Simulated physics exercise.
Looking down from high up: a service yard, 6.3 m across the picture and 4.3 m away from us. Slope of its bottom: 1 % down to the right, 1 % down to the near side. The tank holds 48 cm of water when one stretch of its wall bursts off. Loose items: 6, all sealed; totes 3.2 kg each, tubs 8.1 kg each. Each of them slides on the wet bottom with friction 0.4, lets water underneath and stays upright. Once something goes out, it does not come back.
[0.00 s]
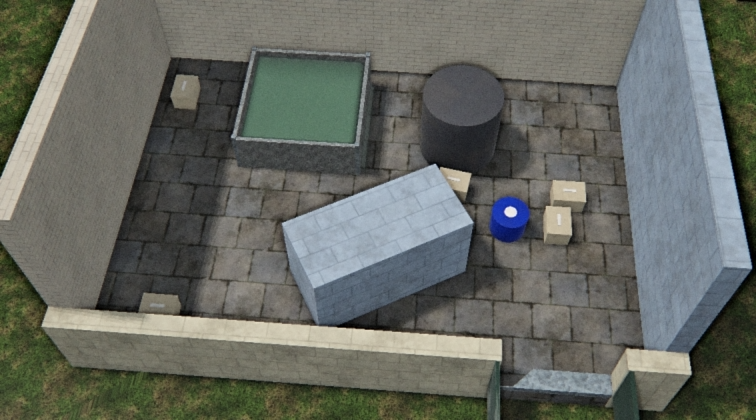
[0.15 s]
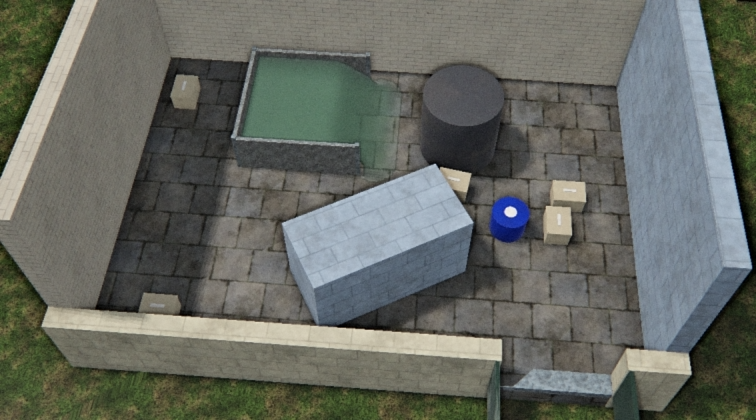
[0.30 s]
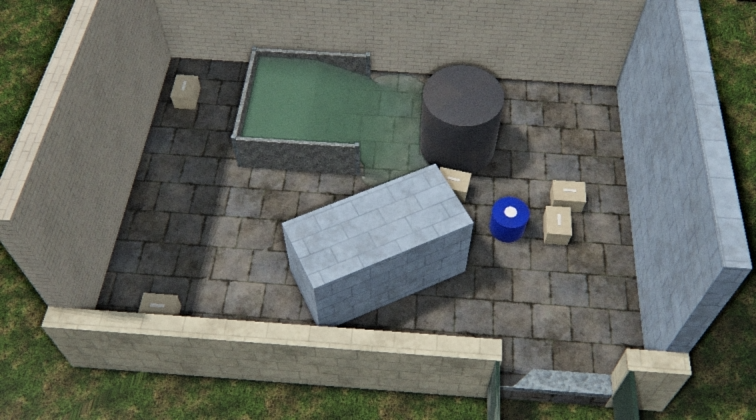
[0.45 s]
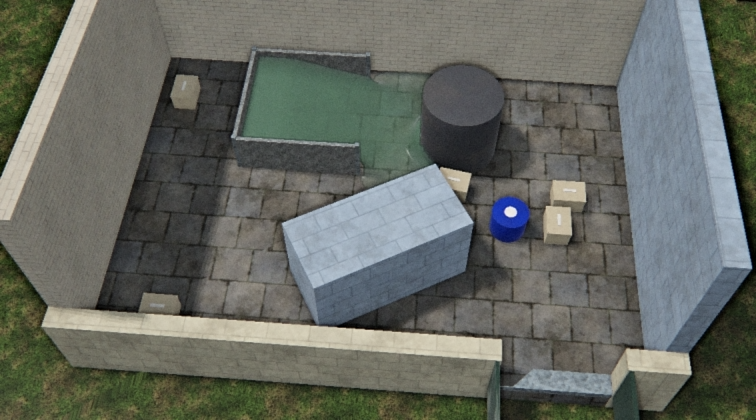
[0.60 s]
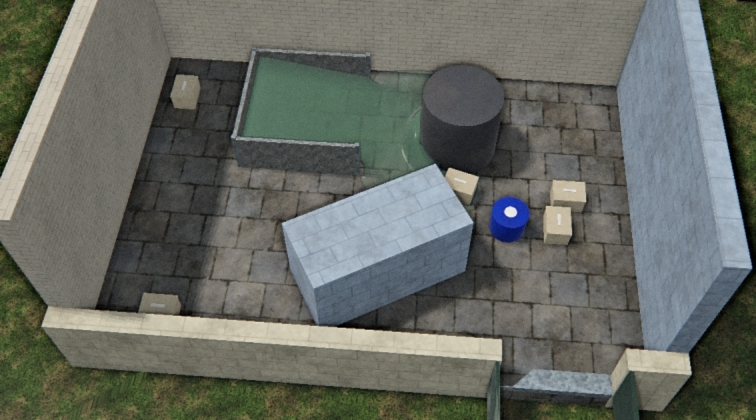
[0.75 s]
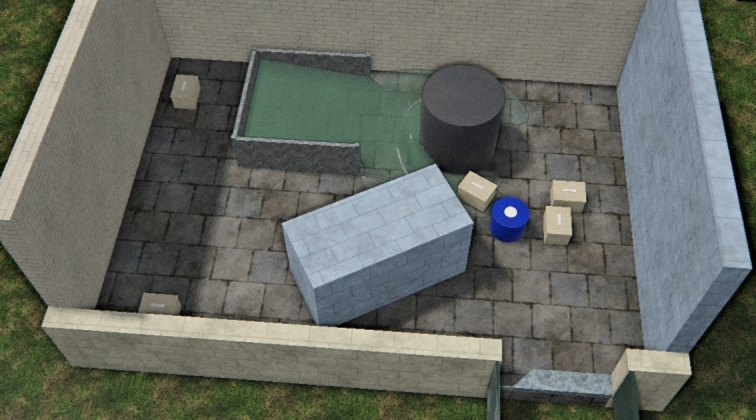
Greenish water spreads from a square stone tank at the upper left of a walled, paved yard, seen from high above by a still camera. A dark cylinder stands right of the tank, a pale blue block sits in the centre, and a blue tub and tan boxes lie around. The tank's right wall opens, water runs rightward around the cylinder, and one box beside the block slides toward the tub.
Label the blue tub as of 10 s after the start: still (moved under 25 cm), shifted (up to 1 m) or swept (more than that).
Swept.
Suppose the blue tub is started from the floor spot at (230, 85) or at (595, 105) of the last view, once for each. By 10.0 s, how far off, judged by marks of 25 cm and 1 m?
Results, in order: Essentially stationary, then borne far off.
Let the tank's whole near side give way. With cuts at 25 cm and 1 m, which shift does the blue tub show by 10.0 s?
So, for the blue tub: It holds steady.
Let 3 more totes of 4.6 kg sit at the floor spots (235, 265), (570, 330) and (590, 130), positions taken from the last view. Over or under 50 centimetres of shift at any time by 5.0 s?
Taking them in the order given: Falls short, exceeds it and exceeds it.
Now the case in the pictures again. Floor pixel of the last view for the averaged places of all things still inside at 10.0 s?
I'd put it close to (316, 196) in the last view.
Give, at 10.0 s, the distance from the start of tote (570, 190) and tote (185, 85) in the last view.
The first is gone out, the second sits 10 cm from its start.
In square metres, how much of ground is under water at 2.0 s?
Somewhere about 13 m2, give or take.
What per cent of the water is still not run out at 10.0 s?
I'd say some 66 percent hasn't gone yet.
After 2.0 s the blue tub is near (583, 238), 0.9 m from its start, aground; 0 of 6 are out; 0 afloat.
After 4.5 s the blue tub has gone out; 1 of 6 are out; 3 afloat.
After 7.0 s the blue tub has gone out; 3 of 6 are out; 2 afloat.
After 10.0 s the blue tub has gone out; 3 of 6 are out; 2 afloat.
